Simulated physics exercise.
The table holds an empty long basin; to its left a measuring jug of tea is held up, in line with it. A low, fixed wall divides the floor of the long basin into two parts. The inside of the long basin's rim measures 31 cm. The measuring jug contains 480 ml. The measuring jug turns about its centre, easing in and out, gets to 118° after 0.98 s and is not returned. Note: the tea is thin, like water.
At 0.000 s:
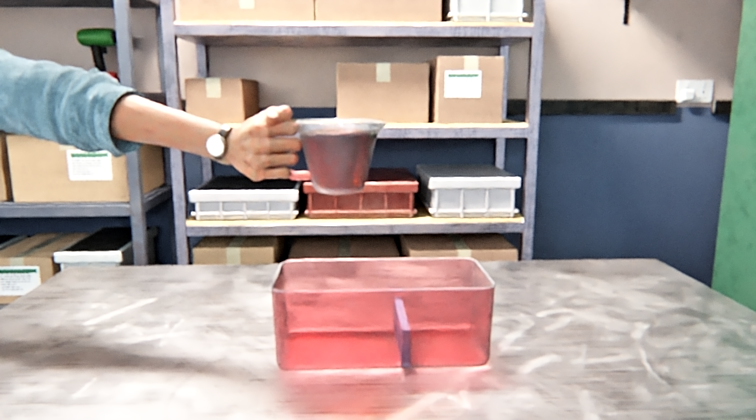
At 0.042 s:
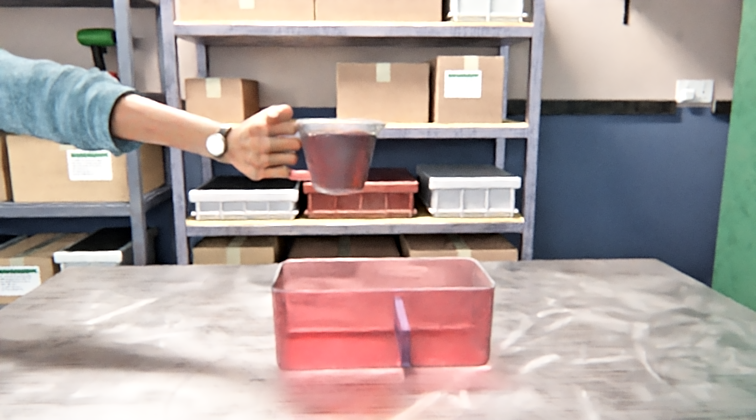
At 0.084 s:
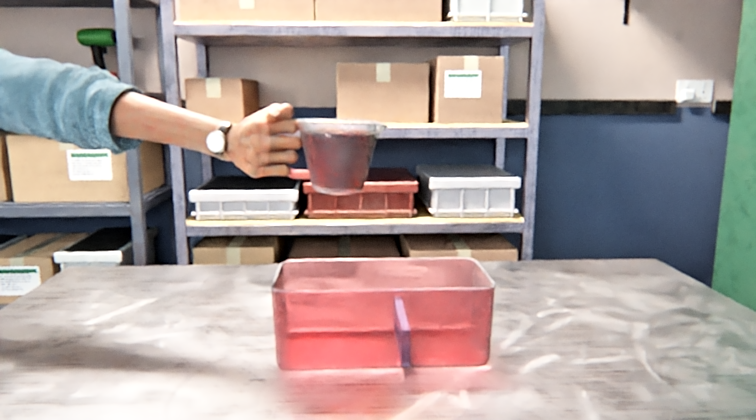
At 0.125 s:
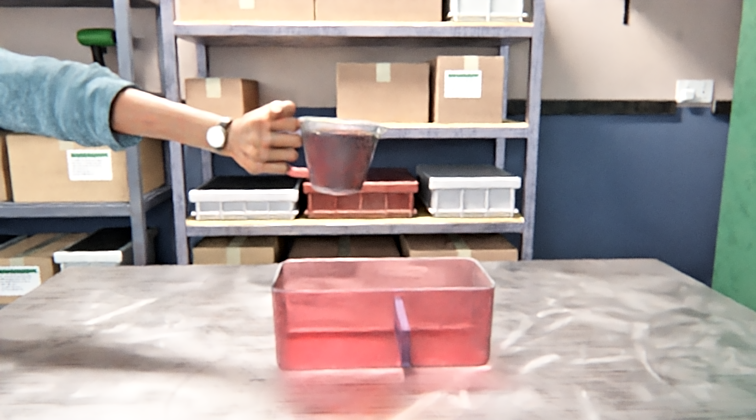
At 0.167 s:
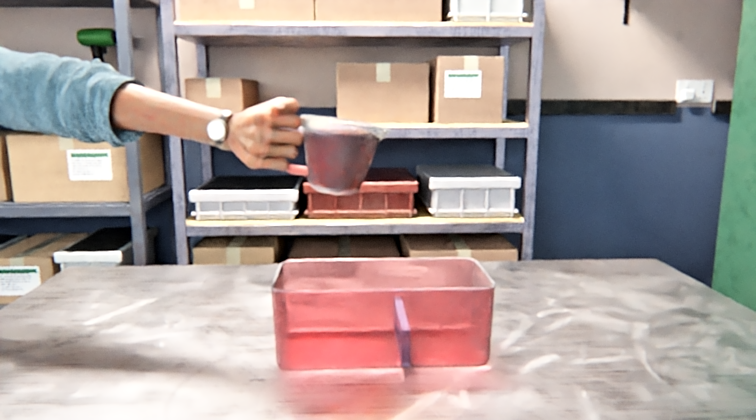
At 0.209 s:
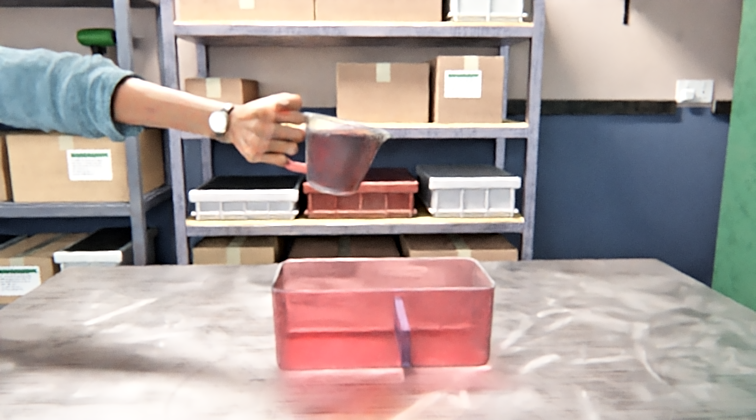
In a storeroom with metal shelves of cardboard boxes and lidded bins, a grey-topped table is seen from the front at roughly table height. A translucent red basin with a purplish divider sits on the table, and above its left part a hand in a blue sleeve and wristwatch holds a jug of dark reddish-brown liquid. The hand slowly tilts the jug slightly to the right, while the camera stays still.
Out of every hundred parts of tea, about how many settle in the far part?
About 84 out of 100.
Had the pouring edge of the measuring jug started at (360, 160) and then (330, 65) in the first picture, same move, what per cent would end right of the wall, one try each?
Around 30 per cent first, around 15 per cent next.
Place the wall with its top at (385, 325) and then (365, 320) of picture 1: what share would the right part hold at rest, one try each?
Respectively close to 90 and 90 %.
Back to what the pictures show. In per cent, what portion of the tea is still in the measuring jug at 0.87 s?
Roughly 2 per cent.
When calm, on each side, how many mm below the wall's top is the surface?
Noted: Left near 52 mm, right near 30 mm.
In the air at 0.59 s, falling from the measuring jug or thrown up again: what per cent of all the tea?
Close to 34 in a hundred.
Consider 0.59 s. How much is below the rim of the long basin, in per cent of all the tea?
12 %, more or less.
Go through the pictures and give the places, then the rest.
Tilt 0°; pouring edge (387, 123); surface from (302, 132) to (376, 132); the long basin's rim runs from (277, 276) to (485, 273); the wall's top is at (401, 313), in the first picture.
Tilt 1°; pouring edge (388, 123); surface from (302, 132) to (376, 132), in the second picture.
Tilt 2°; pouring edge (389, 125); surface from (303, 131) to (376, 133), in the third picture.
Tilt 5°; pouring edge (390, 127); surface from (304, 131) to (377, 134), in the fourth picture.
Tilt 8°; pouring edge (391, 130); surface from (306, 131) to (379, 134), in the fifth picture.
Tilt 13°; pouring edge (393, 134); surface from (308, 132) to (383, 135), in the sixth picture.
Then, 0.59 s in, the tilt is 78° and 55 per cent is still to pour, 0 is left of the wall and 12 right of it.
Then, 0.87 s in, the tilt is 114° and 2 per cent is still to pour, 6 is left of the wall and 80 right of it.
Then, 1.16 s in, the tilt is 118° and 0 per cent is still to pour, 14 is left of the wall and 84 right of it.
Then, 1.48 s in, the tilt is 118° and 0 per cent is still to pour, 14 is left of the wall and 84 right of it.
Finally, 14 per cent lies left of the wall, 84 right of it and 2 outside.
